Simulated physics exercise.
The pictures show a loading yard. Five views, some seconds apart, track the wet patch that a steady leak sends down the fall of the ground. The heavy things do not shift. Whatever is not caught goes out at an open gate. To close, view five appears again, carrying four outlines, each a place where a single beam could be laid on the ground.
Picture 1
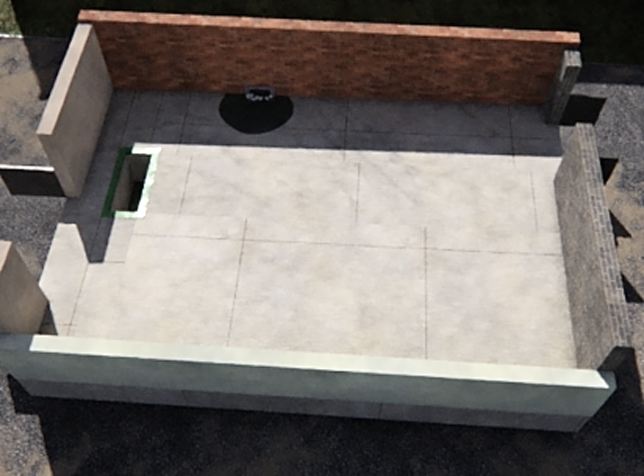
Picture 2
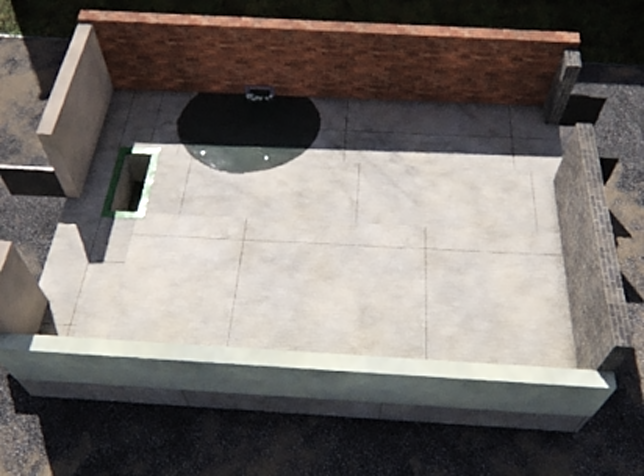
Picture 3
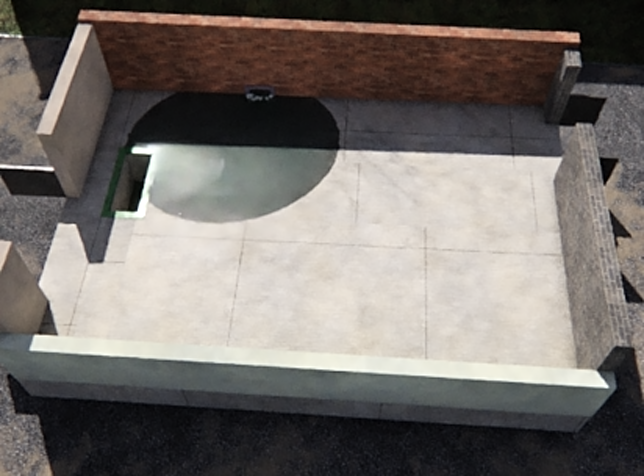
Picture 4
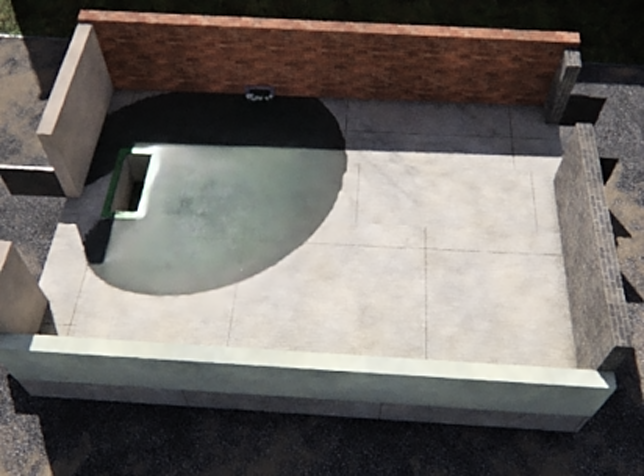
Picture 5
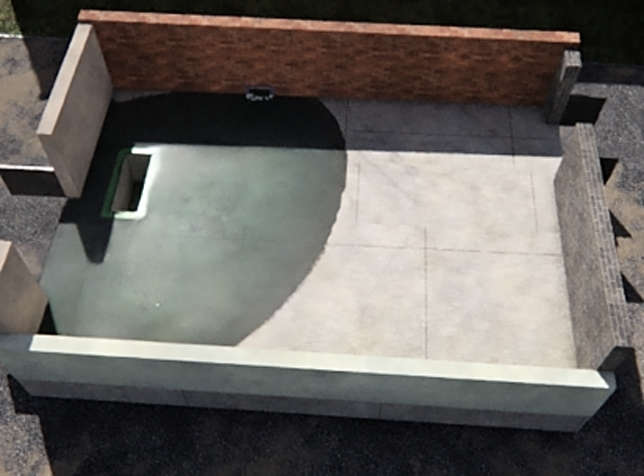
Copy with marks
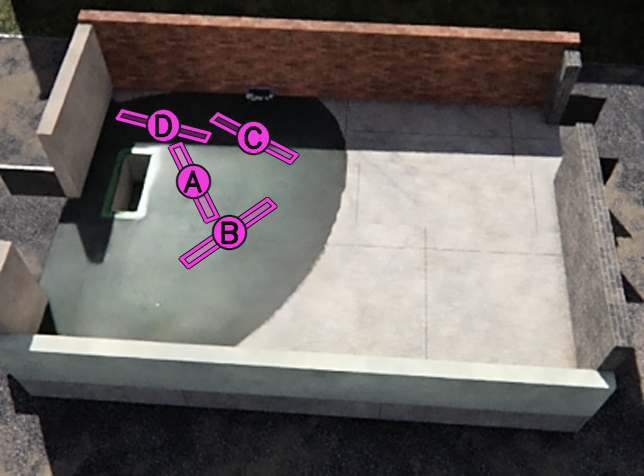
A dark pool of water spreads from the brick wall across the yard, surrounding a green-edged gully.
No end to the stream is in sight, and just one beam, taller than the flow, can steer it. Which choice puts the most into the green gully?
Go for B.
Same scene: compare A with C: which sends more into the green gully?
C.
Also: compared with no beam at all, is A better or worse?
Spot A is worse.
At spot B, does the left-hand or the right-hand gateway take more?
The left one.
On the marked copy, A from (175, 145) to (211, 218); B from (184, 262) to (271, 202); C from (214, 117) to (293, 158); D from (119, 114) to (207, 137).
For spot A, about 20 % of the stream runs into the green gully, about 80 % out by the gates.
For spot B, about 35 % of the stream runs into the green gully, about 65 % out by the gates.
For spot C, about 26 % of the stream runs into the green gully, about 74 % out by the gates.
For spot D, about 23 % of the stream runs into the green gully, about 75 % out by the gates.
